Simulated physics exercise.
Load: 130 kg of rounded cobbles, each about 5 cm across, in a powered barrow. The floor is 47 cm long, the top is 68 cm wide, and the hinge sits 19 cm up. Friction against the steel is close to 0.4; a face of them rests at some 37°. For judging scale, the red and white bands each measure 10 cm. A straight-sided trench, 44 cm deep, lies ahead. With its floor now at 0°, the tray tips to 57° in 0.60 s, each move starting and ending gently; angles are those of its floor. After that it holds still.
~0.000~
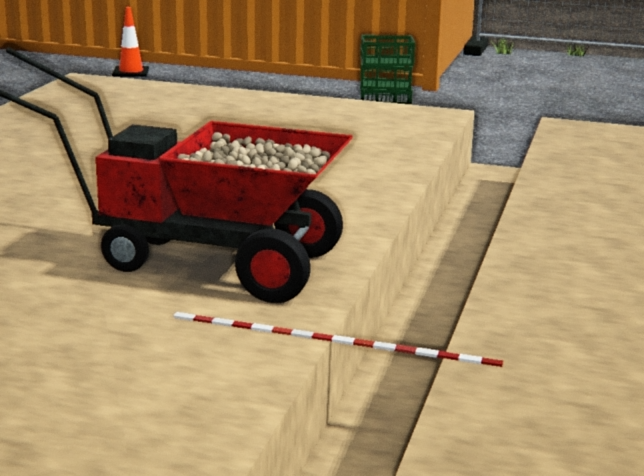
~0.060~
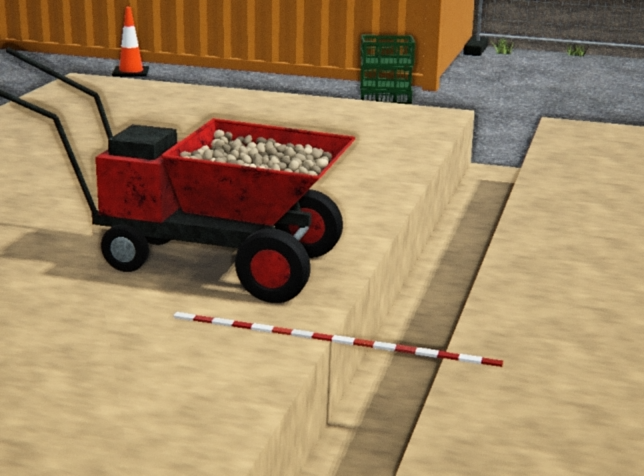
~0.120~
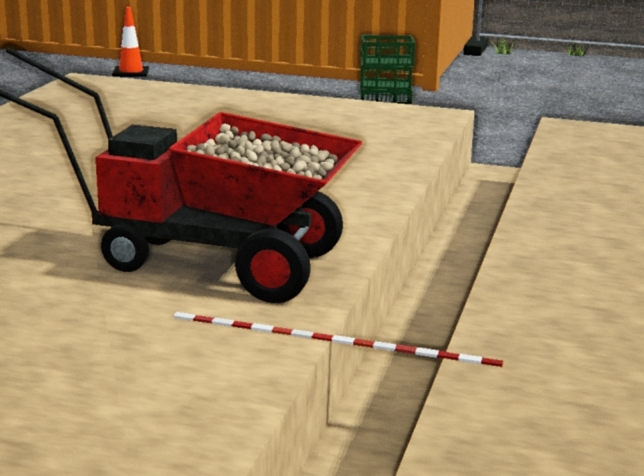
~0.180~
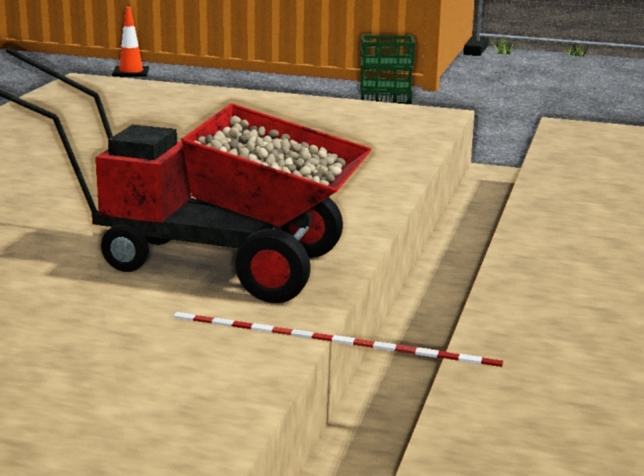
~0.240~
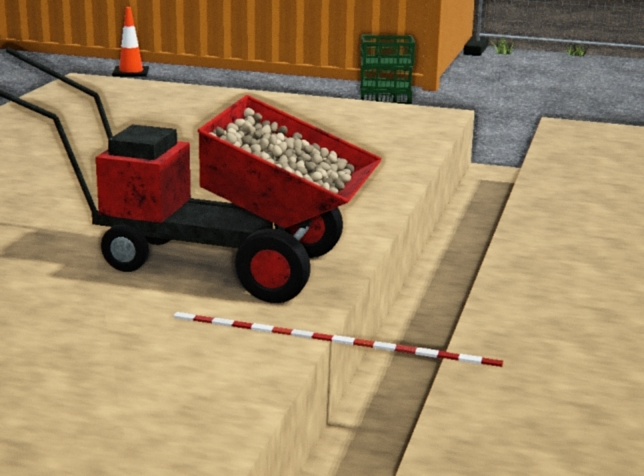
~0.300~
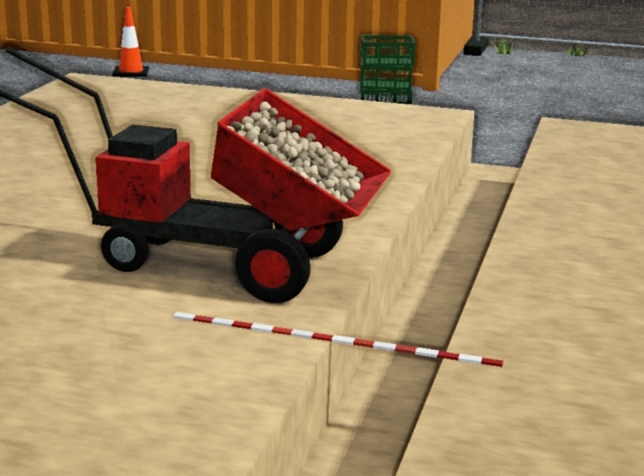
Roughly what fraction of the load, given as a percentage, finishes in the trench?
Some 62 per cent of the stones.
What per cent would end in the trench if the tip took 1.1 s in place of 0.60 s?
In that case some 65 per cent.
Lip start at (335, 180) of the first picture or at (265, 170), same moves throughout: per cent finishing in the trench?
First some 45, then 65 per cent.
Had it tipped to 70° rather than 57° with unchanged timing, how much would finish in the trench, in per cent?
Expect roughly 95 per cent.
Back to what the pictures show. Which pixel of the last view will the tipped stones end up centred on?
The middle should be near (429, 366).
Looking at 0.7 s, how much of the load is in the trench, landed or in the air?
About 5%.
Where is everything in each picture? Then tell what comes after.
In the first picture, lip at (316, 177), floor tilted 0°, highest stones at (268, 152).
In the second picture, lip at (319, 178), floor tilted 2°, highest stones at (263, 151); the stones move at 0.3 m/s on average.
In the third picture, the tray is at 6°, its lip at (326, 183); the top of the load is at (248, 141); the stones move at 0.7 m/s on average.
In the fourth picture, lip at (336, 191), floor tilted 12°, highest stones at (240, 131); the stones move at 0.9 m/s on average.
In the fifth picture, the tray is at 20°, its lip at (348, 202); the top of the load is at (245, 124); the stones move at 1.1 m/s on average.
In the sixth picture, the tray is at 28°, its lip at (358, 215); the top of the load is at (261, 119); the stones move at 1.1 m/s on average.
After 0.4 s the floor is at 48°; 100 % in the tray; the foremost stones are at (368, 214).
After 0.7 s the floor is at 57°; 93 % in the tray, 7 % in the trench; the foremost stones are at (427, 264).
After 1.0 s the floor is at 57°; 55 % in the tray, 40 % in the trench, 5 % past the trench; the foremost stones are at (526, 311).
After 3.0 s the floor is at 57°; 33 % in the tray, 62 % in the trench, 6 % past the trench; the foremost stones are at (622, 316).
